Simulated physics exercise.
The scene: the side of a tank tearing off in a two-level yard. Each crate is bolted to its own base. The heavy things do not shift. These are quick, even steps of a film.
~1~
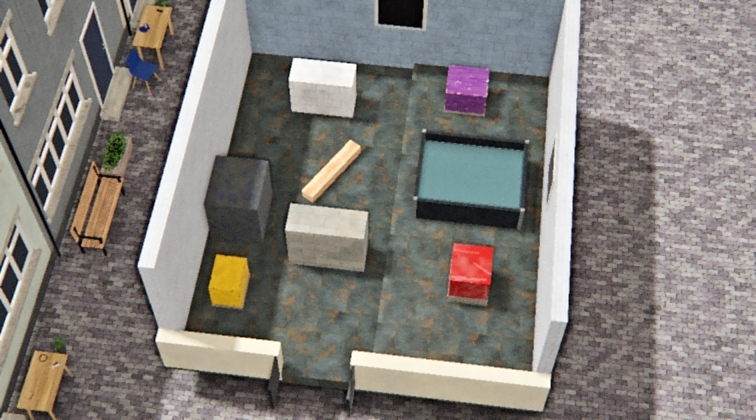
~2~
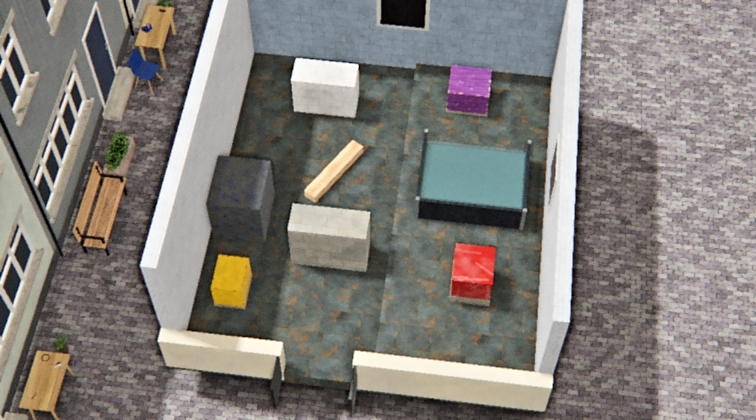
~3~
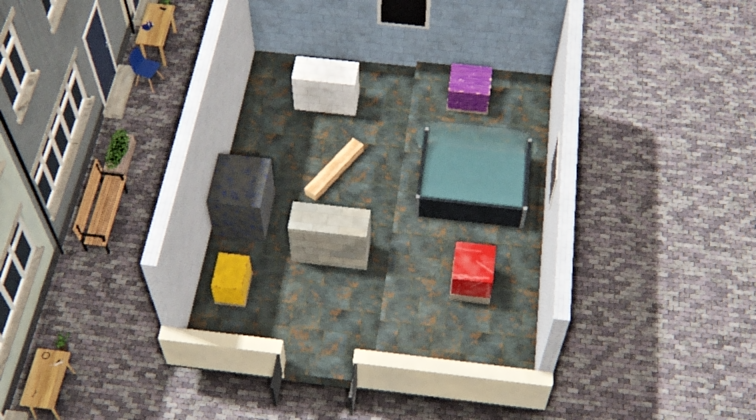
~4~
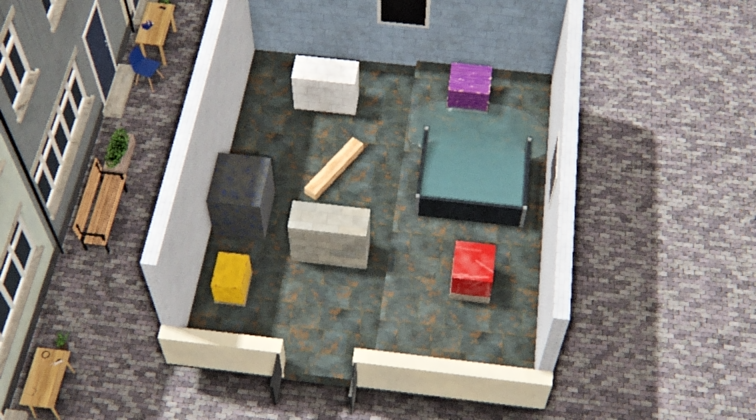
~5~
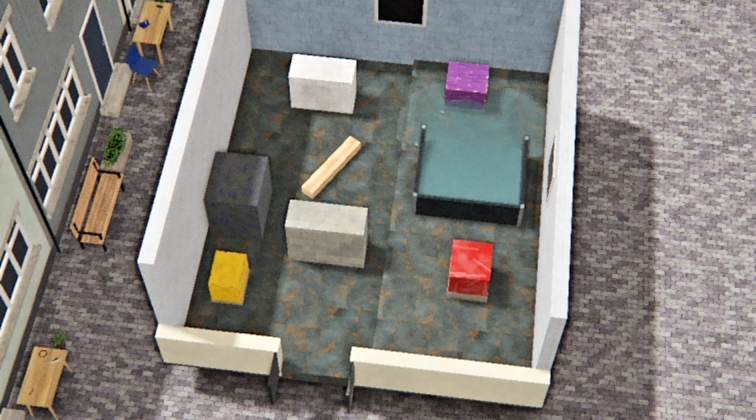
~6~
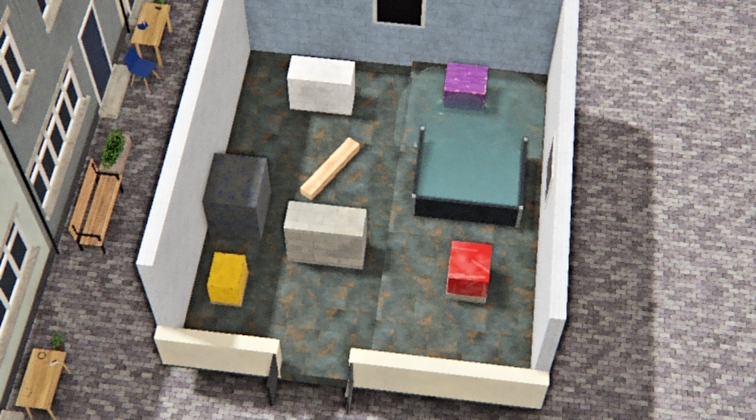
The clip opens on a walled yard of coloured blocks, with still teal water in an open tank on the right. The tank's far side gives way, and water pours out across the floor towards the back wall, reaching the purple block and spreading around it, while the blocks stay put.
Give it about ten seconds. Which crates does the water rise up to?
In the end: The purple crate gets wet; the red crate stays dry; the yellow crate stays dry.
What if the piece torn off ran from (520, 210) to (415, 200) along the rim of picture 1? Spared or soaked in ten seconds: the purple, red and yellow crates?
One by one: The purple crate escapes it; the red crate takes water; the yellow crate ends up wet.
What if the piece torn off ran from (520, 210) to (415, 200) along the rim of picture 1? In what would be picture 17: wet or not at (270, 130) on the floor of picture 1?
At that place: Free of water.
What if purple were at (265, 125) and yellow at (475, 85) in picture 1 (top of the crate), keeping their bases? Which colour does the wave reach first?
It is the one in yellow.
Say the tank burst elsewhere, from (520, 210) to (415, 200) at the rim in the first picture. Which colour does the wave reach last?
That is the purple crate.
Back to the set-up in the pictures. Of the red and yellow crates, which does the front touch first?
That is the one in red.
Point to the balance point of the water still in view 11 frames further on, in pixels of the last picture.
At about (462, 118).
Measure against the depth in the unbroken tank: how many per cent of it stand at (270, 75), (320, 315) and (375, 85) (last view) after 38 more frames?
About 25, 0 and 14 per cent.
A moment on, water covers 20 % of the floor; the purple crate water round its plinth, the red crate not reached, the yellow crate not reached.
Next, water covers 25 % of the floor; the purple crate water round its plinth, the red crate not reached, the yellow crate not reached.
Then, water covers 40 % of the floor; the purple crate water round its plinth, the red crate not reached, the yellow crate not reached.
Later, water covers 55 % of the floor; the purple crate water round its plinth, the red crate water round its plinth, the yellow crate water round its plinth.
In the end, water covers 75 % of the floor; the purple crate was topped, the red crate stayed above the water, the yellow crate stayed above the water.
